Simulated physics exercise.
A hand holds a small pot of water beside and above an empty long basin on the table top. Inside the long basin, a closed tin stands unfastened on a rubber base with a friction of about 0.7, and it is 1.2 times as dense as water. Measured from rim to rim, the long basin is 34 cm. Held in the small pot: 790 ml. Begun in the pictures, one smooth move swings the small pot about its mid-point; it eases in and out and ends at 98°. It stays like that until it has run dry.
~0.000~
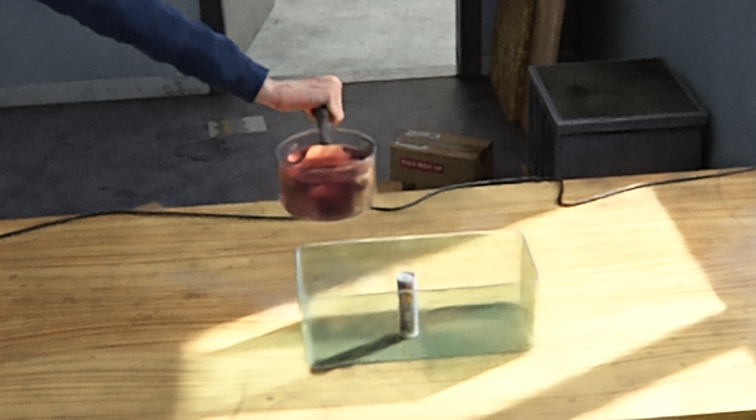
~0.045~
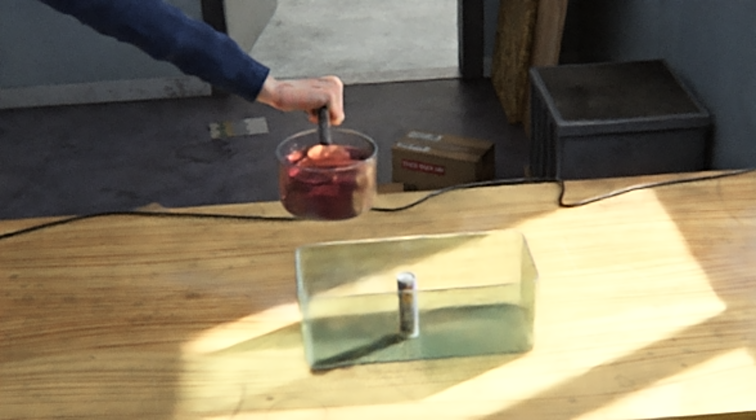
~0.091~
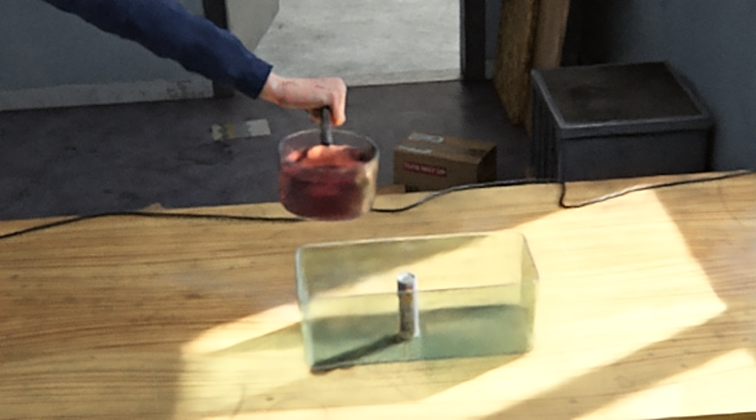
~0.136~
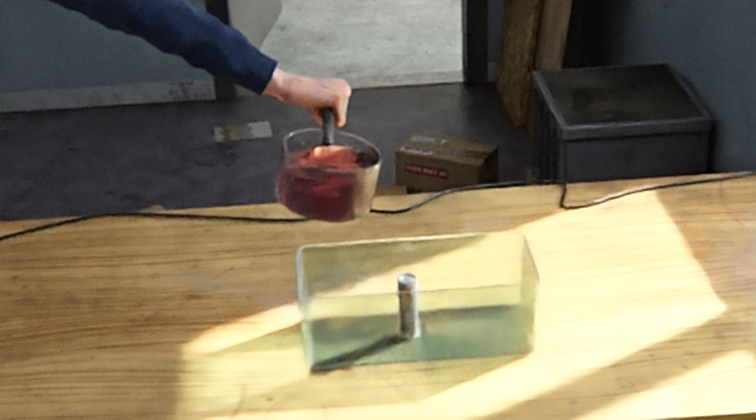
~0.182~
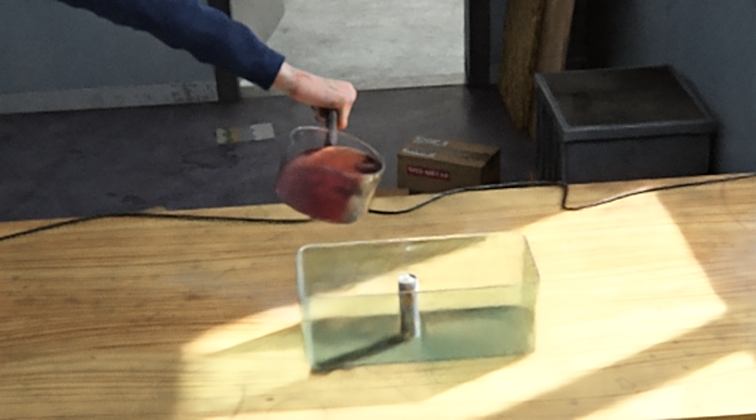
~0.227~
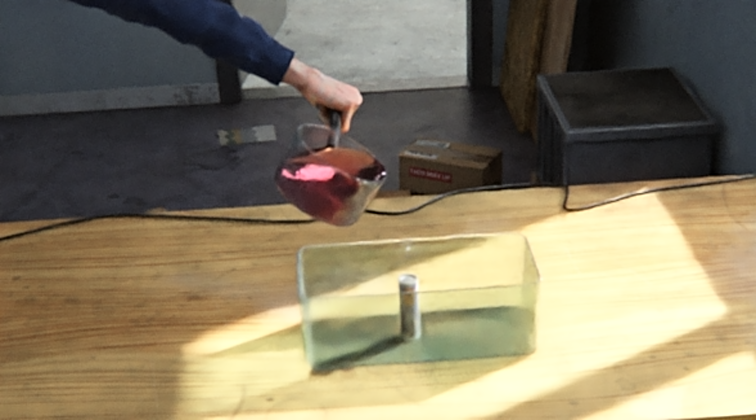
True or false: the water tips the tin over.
False.
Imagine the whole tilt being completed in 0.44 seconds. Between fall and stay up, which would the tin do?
The tin stays balanced.
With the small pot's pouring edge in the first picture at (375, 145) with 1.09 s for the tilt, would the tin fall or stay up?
Then the tin remains standing.
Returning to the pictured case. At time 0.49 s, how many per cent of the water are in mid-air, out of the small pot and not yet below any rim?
My guess is roughly 44 %.
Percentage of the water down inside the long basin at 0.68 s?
Roughly 78 percent of it.
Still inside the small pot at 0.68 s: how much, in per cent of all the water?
12 in a hundred, give or take.
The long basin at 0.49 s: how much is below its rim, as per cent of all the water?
Close to 16 in a hundred.
By 0.49 s the tilt is 91° and 41 per cent is still to pour; the tin stands where it began.
By 0.68 s the tilt is 98° and 12 per cent is still to pour; the tin stands where it began.
By 0.87 s the tilt is 98° and 3 per cent is still to pour; the tin stands where it began.
By 1.09 s the tilt is 98° and 1 per cent is still to pour; the tin stands where it began.
At rest the tin stands where it began.
